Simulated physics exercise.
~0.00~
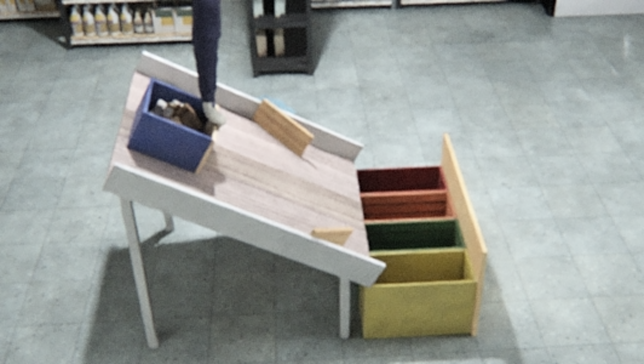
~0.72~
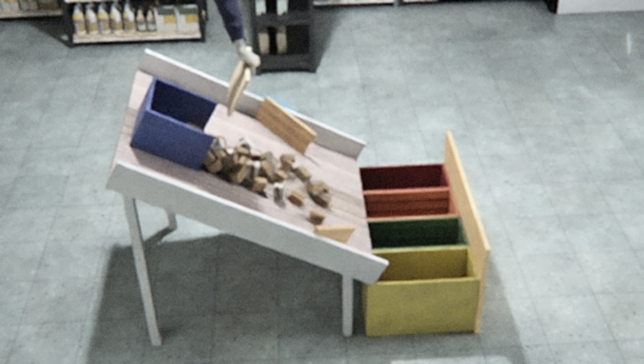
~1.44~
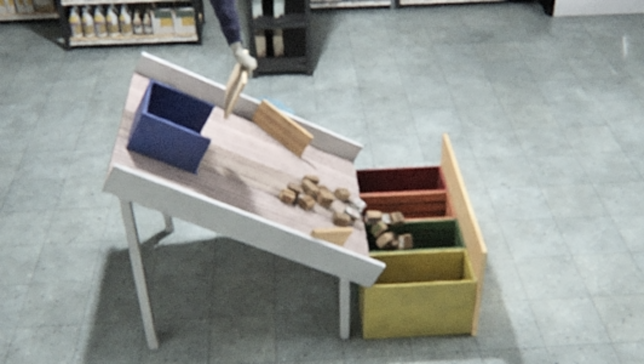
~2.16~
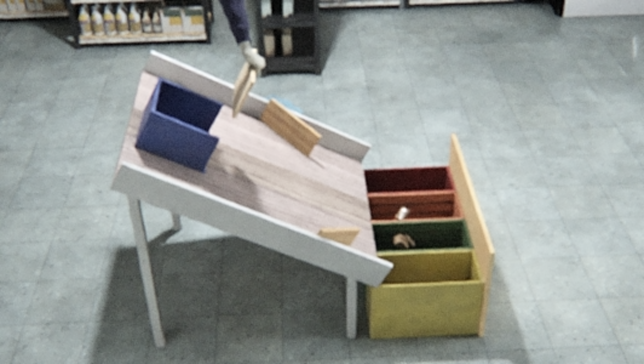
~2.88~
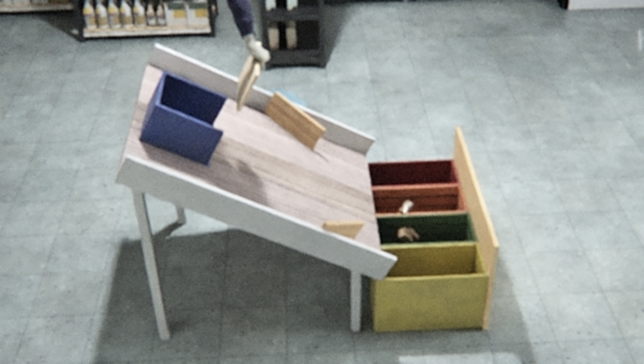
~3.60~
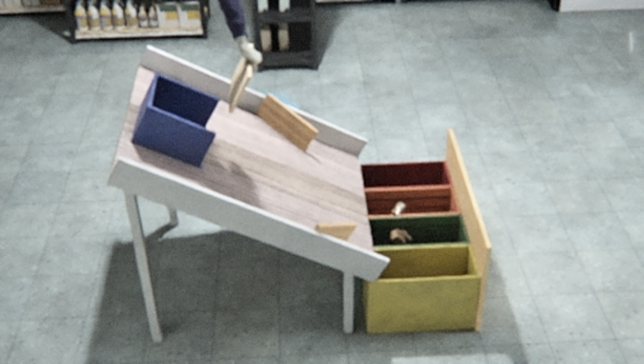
In a shop, a hand lifts a gate and blocks slide down into coloured bins.
